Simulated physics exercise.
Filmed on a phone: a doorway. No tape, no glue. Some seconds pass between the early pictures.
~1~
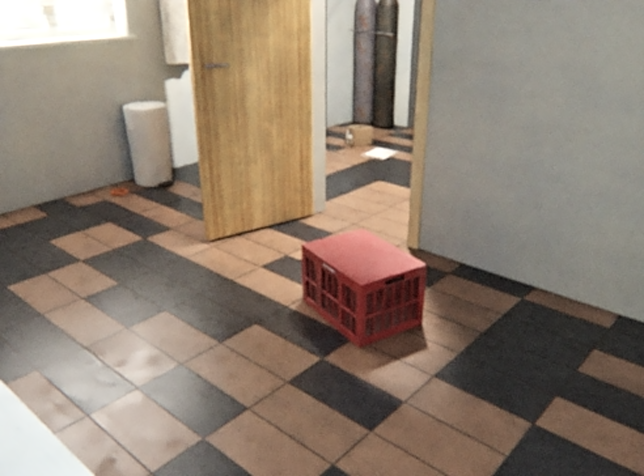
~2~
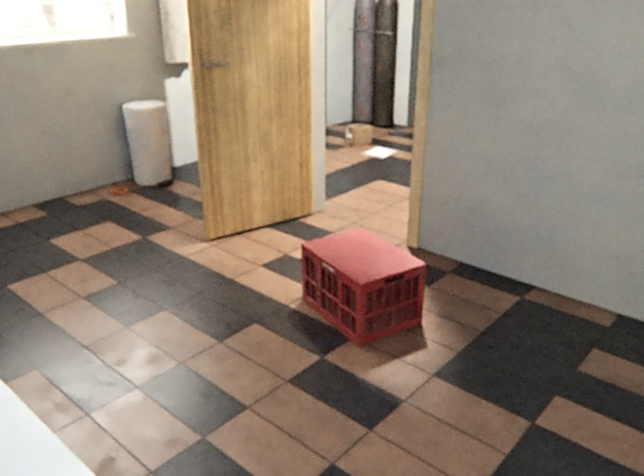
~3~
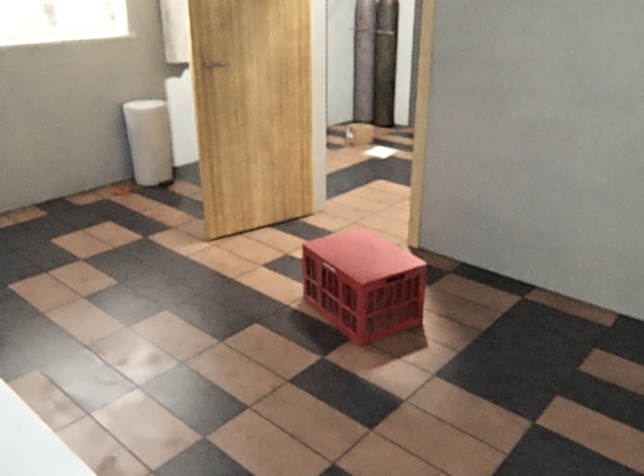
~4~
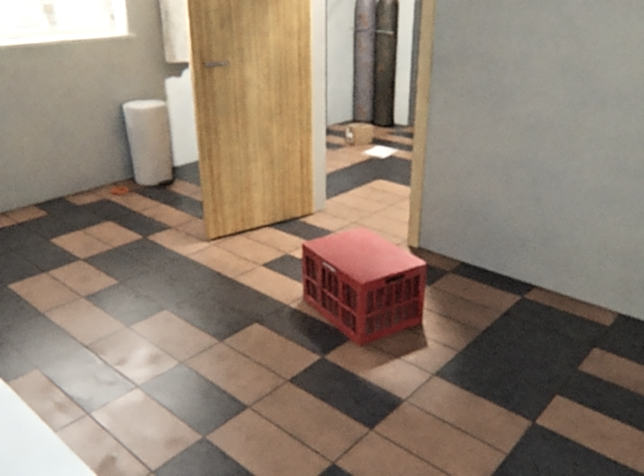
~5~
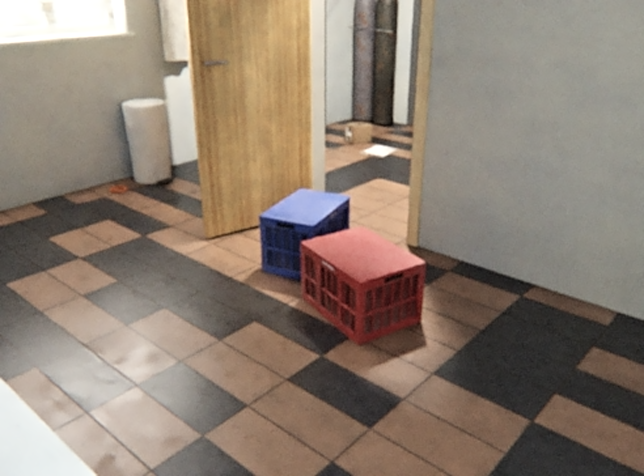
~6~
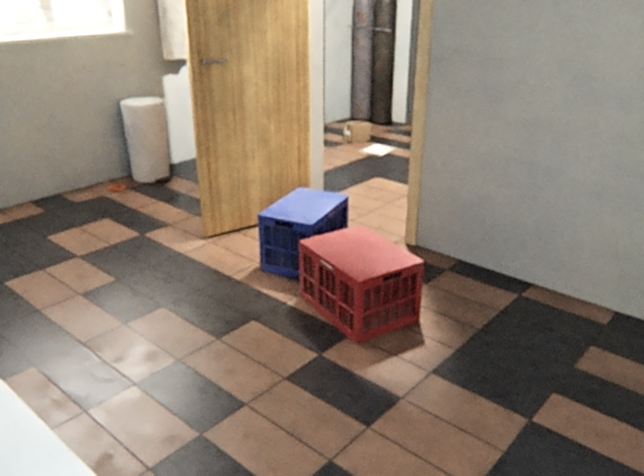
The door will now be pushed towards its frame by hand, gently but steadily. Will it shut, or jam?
Here the door is blocked.
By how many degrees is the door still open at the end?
Some 65° open.
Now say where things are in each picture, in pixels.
Door wide open and still; red chest (361, 284), in the first picture.
Door wide open and still; red chest (361, 283), in the second picture.
Door wide open and still; red chest (362, 282), in the third picture.
Door wide open and still; red chest (361, 282), in the fourth picture.
Door wide open and still; red chest (360, 281), in the fifth picture.
Door wide open and still; blue chest (306, 232); red chest (359, 280), in the sixth picture.
Then, 0.40 s past the last view, door at 95°.
Then, 0.70 s past the last view, door at 79°.
Then, 0.90 s past the last view, door at 67°.
Finally, door at 64°; both still in place. Final places as the last picture's camera would see them, blue chest near (306, 232).
